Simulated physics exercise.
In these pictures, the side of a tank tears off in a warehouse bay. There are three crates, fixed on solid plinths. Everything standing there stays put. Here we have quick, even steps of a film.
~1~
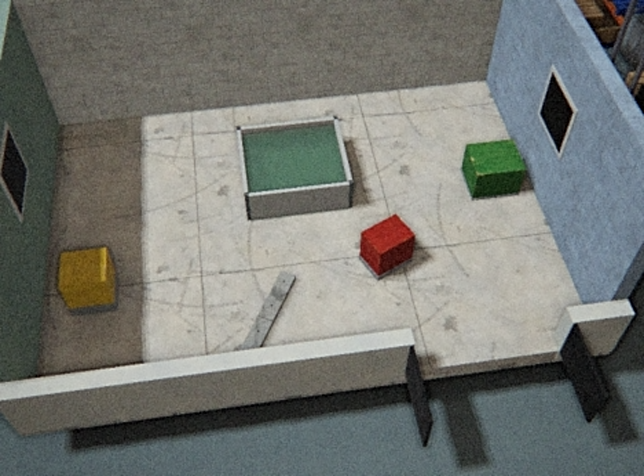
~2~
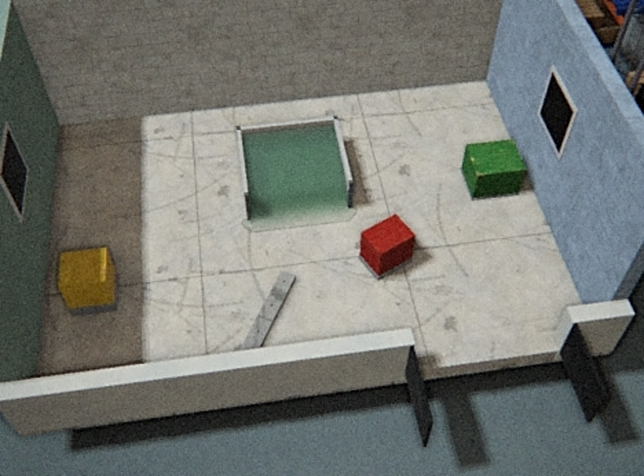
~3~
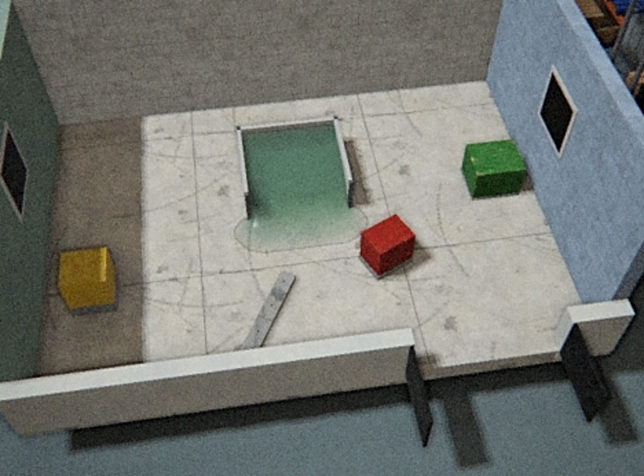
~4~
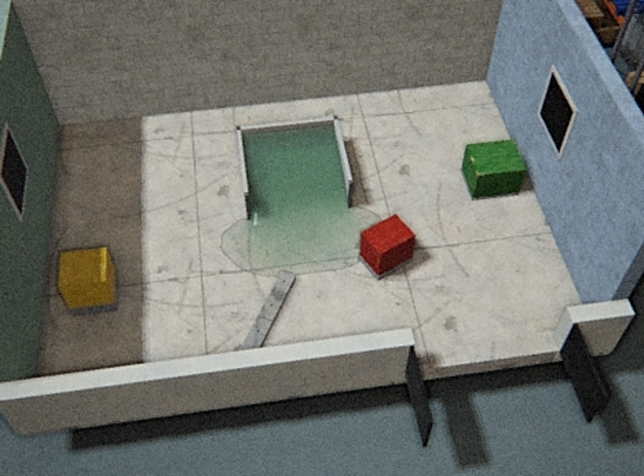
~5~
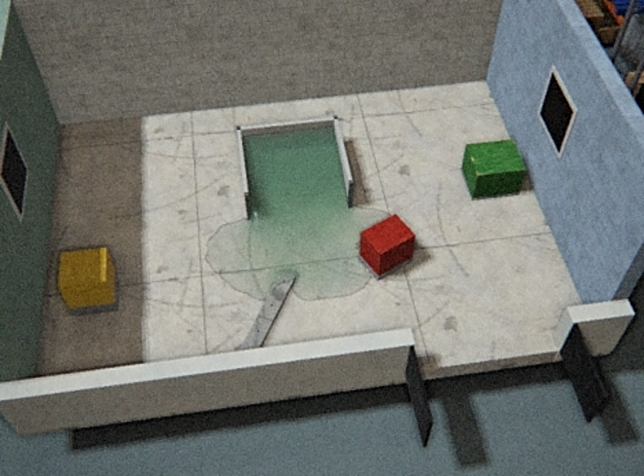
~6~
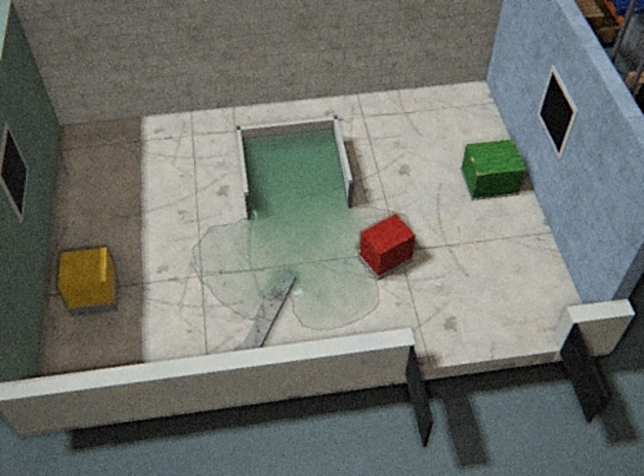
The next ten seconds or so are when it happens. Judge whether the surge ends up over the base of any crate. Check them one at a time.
Result: The yellow crate will be out of the flood; the green crate will be reached by the flood; the red crate will be reached by the flood.
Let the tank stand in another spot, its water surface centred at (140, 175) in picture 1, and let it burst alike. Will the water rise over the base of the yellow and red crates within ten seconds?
As I see it, the yellow crate gets swamped and the red crate is never reached.
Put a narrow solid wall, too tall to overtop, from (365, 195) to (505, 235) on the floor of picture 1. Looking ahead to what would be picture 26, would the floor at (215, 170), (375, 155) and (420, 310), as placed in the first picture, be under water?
As listed: Not flooded, clear, under water.
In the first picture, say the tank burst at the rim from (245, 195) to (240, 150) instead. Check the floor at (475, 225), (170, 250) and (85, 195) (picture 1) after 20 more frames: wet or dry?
In sequence: Untouched, inundated, inundated.
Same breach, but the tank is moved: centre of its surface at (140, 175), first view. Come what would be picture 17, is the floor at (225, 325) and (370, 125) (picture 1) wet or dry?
The first spot is inundated and the second is not reached.
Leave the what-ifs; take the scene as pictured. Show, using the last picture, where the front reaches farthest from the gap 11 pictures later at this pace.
Close to (49, 404).
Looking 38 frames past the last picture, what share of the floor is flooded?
I'd estimate some 60 per cent.
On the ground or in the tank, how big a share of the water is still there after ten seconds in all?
About 88 %.
A moment on, water covers 20 % of the floor; the yellow crate not reached, the green crate not reached, the red crate water round its plinth.
Next, water covers 30 % of the floor; the yellow crate not reached, the green crate water round its plinth, the red crate water round its plinth.
Then, water covers 45 % of the floor; the yellow crate water round its plinth, the green crate water round its plinth, the red crate water round its plinth.
Later, water covers 60 % of the floor; the yellow crate water round its plinth, the green crate water round its plinth, the red crate water round its plinth.
In the end, water covers 85 % of the floor; the yellow crate stayed above the water, the green crate was topped, the red crate was topped.
